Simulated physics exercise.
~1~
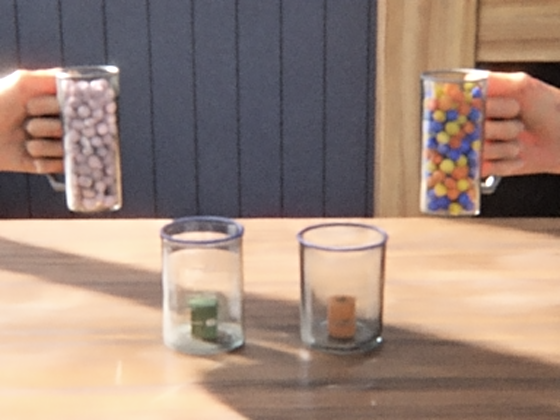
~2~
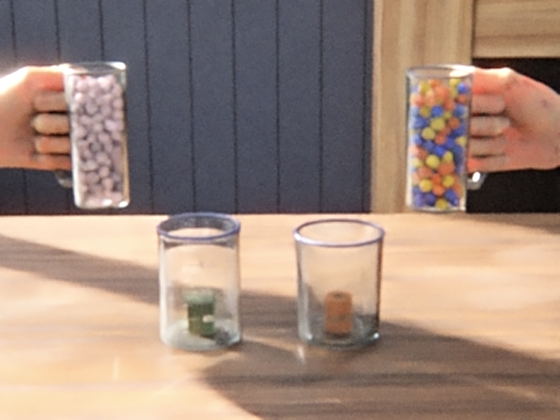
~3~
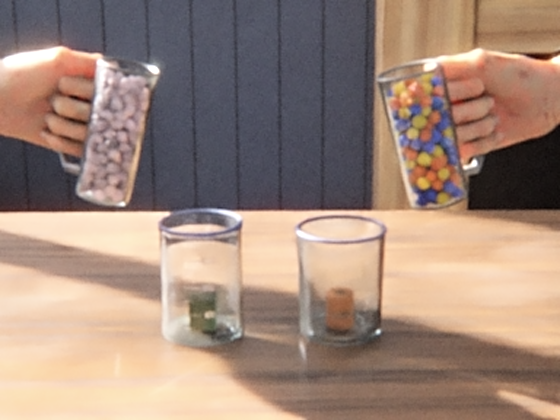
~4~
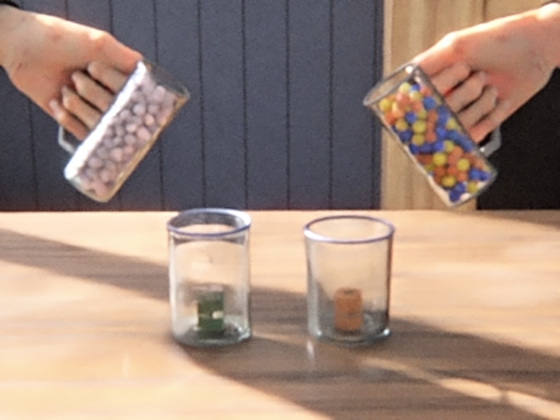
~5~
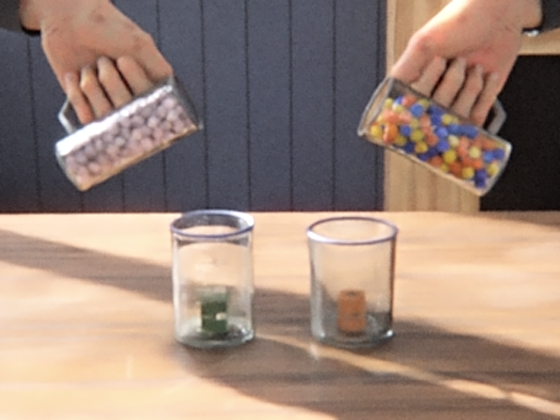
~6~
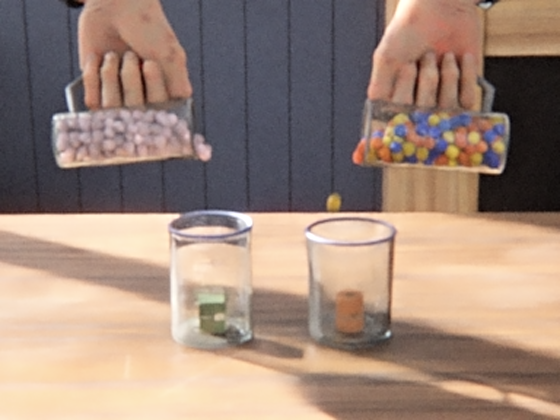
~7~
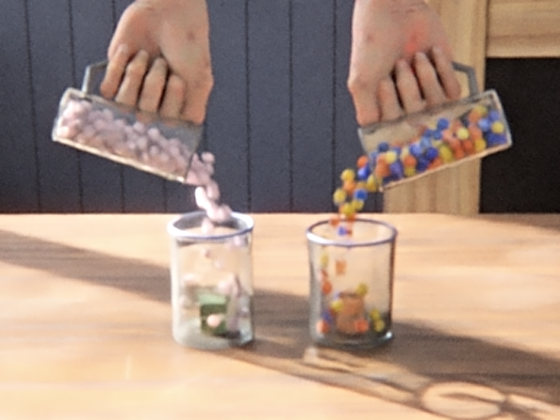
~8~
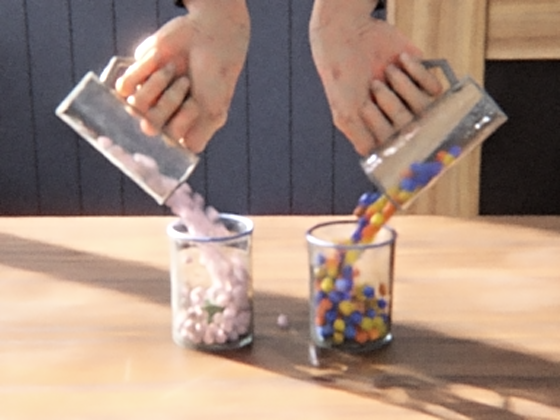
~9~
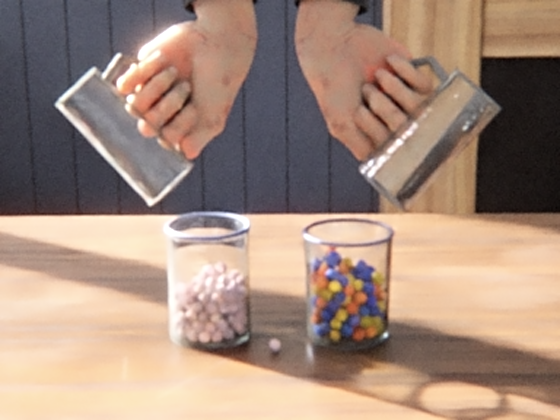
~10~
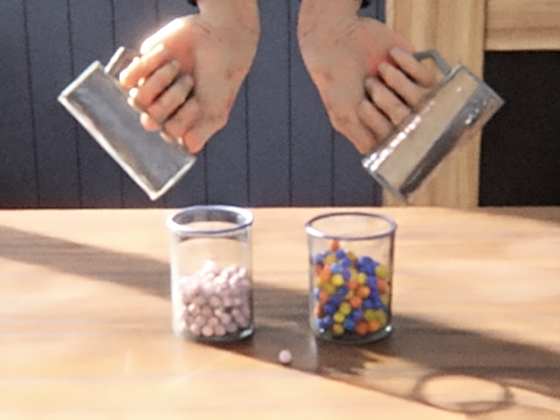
Two hands tipping mugs of pale pink and multicoloured beads into glasses, burying a green and an orange object, one bead straying.
